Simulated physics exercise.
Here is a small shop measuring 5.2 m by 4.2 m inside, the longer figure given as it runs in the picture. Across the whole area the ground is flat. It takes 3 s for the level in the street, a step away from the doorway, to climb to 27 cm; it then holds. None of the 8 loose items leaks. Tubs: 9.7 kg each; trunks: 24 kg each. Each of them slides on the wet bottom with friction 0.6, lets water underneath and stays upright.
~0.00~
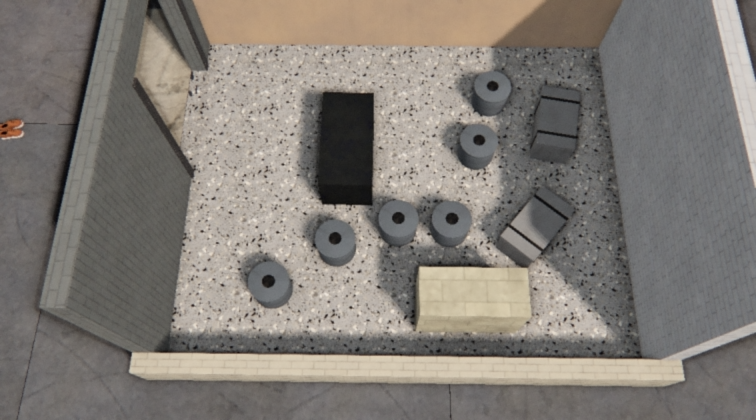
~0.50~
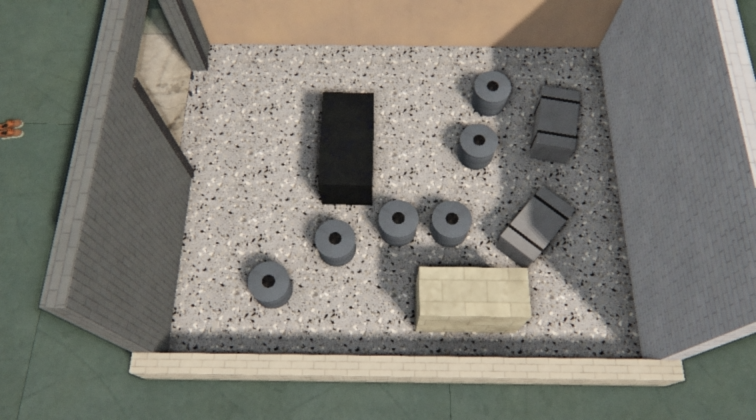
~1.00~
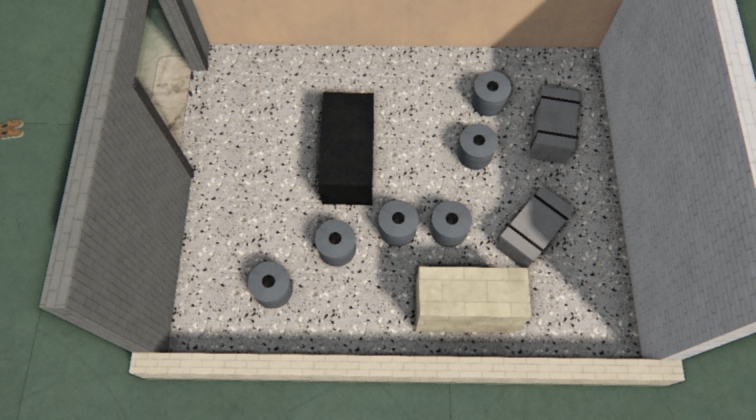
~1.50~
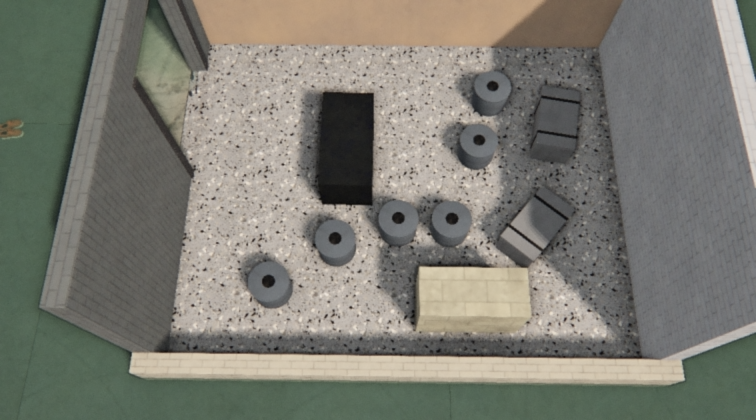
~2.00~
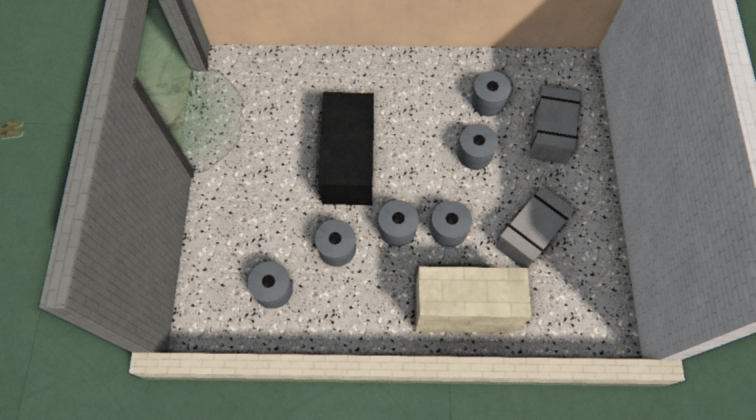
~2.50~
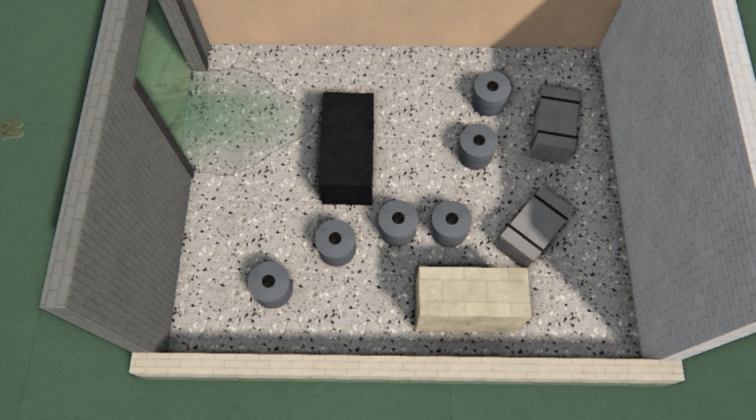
Green water surrounds the small room, then spreads through the left doorway across the speckled floor.
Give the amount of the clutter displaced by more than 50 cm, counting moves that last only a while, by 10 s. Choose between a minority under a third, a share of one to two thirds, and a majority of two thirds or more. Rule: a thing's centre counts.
A share of one to two thirds.
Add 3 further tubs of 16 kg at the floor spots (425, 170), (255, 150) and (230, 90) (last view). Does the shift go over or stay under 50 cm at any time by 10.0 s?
Inside the limit, then above the limit, then above the limit.
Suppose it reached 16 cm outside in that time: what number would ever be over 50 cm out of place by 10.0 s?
That would make 0 of them.
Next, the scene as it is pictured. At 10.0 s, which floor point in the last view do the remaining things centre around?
Near (435, 232).
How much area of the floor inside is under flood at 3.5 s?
About 5.0 m2.
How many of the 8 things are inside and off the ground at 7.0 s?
At that instant the tally stands at 1.
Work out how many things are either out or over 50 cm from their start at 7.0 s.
3.
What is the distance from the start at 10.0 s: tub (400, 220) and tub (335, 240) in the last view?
In turn: 10 cm, 120 cm.
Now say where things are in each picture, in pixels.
A tub at (269, 281), on the bottom; a tub at (452, 219) rests on the ground; 0.0 m2 under water; 0 of 8 have shifted, in the first frame.
A tub at (269, 281), on the bottom; a tub at (452, 219), on the bottom; water covers 0.0 m2; 0 of 8 have shifted, in the second frame.
A tub at (269, 281), on the bottom; a tub at (452, 219), on the bottom; water covers 0.0 m2; 0 of 8 have shifted, in the third frame.
A tub at (269, 281) rests on the ground; a tub at (452, 219) rests on the ground; 0.0 m2 under water; 0 of 8 have shifted, in the fourth frame.
A tub at (269, 281), on the bottom; a tub at (452, 219), on the bottom; 0.6 m2 under water; 0 of 8 have shifted, in the fifth frame.
A tub at (269, 281), on the bottom; a tub at (452, 219) rests on the ground; 1.5 m2 under water; 0 of 8 have shifted, in the sixth frame.
After 3.5 s 0 of 8 are over 50 cm from their spots; 0 afloat.
After 4.5 s 0 of 8 are over 50 cm from their spots; 0 afloat.
After 7.0 s 3 of 8 are over 50 cm from their spots; 1 afloat.
After 10.0 s 5 of 8 are over 50 cm from their spots, and 5 have been at some point; 7 afloat.
